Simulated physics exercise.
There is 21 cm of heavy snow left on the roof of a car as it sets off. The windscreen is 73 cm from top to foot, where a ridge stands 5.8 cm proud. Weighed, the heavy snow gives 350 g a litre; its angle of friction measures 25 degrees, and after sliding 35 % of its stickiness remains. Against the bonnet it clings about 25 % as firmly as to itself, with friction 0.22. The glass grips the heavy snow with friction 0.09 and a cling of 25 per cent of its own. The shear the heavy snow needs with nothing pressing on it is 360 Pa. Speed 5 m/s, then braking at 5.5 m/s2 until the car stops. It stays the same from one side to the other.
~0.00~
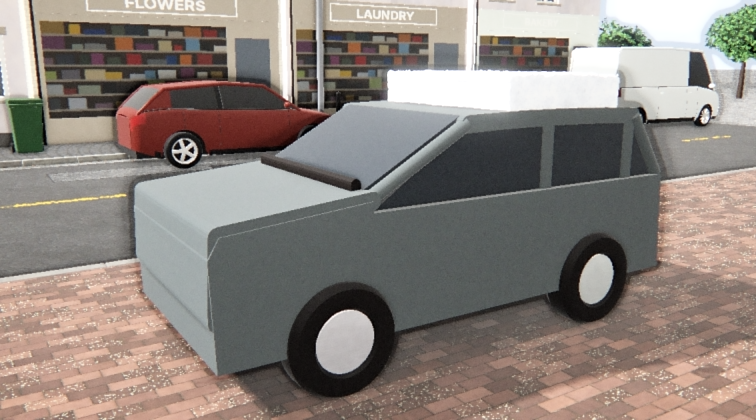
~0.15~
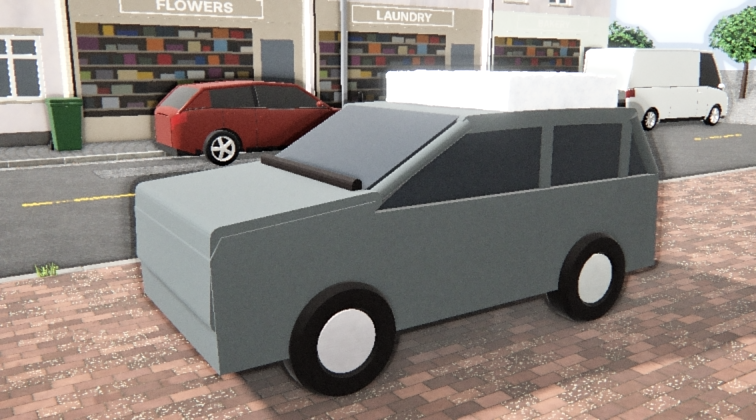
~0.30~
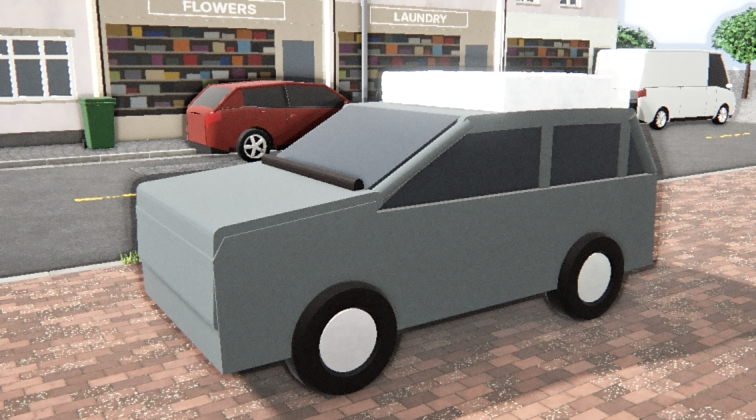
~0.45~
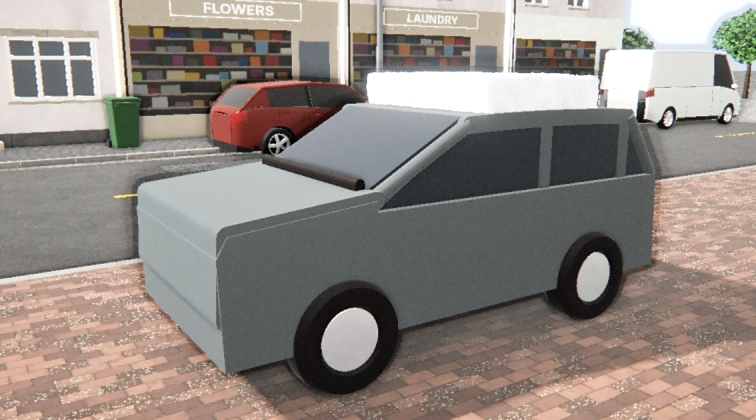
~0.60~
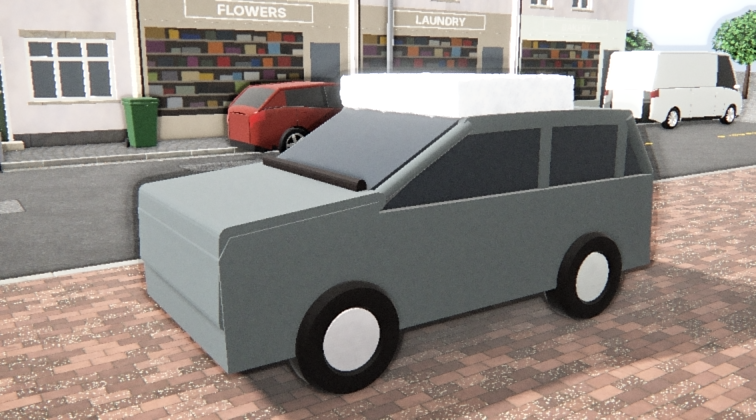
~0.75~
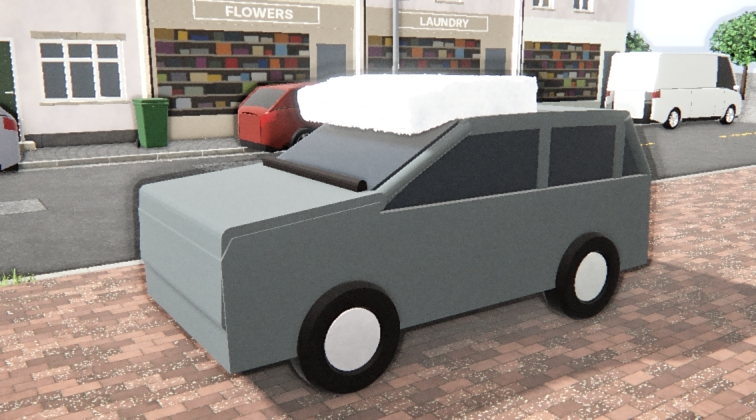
A boxy grey car with thick white snow on its roof rolls forward to the left over reddish brick paving, seen from its front left side, slightly above. Across the road are a red car, a white van, a green bin and shops signed for flowers and laundry. The camera travels alongside as the car slows, while the snow slides forward along the roof, pushes out over the windscreen and begins cracking.
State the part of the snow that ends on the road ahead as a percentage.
97 %.
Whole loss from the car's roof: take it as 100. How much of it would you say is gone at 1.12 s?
My estimate: Some 100 per cent.
After 1.12 s, none of the snow is on the roof, none on the glass, all on the bonnet and none has gone off the nose.
After 1.55 s, none of the snow is on the roof, none on the glass, 13 % on the bonnet and 87 % has gone off the nose.
After 1.98 s, none of the snow is on the roof, none on the glass, 3 % on the bonnet and 97 % has gone off the nose.
After 2.41 s, none of the snow is on the roof, none on the glass, 3 % on the bonnet and 97 % has gone off the nose.
After 3.00 s, none of the snow is on the roof, none on the glass, 3 % on the bonnet and 97 % has gone off the nose.
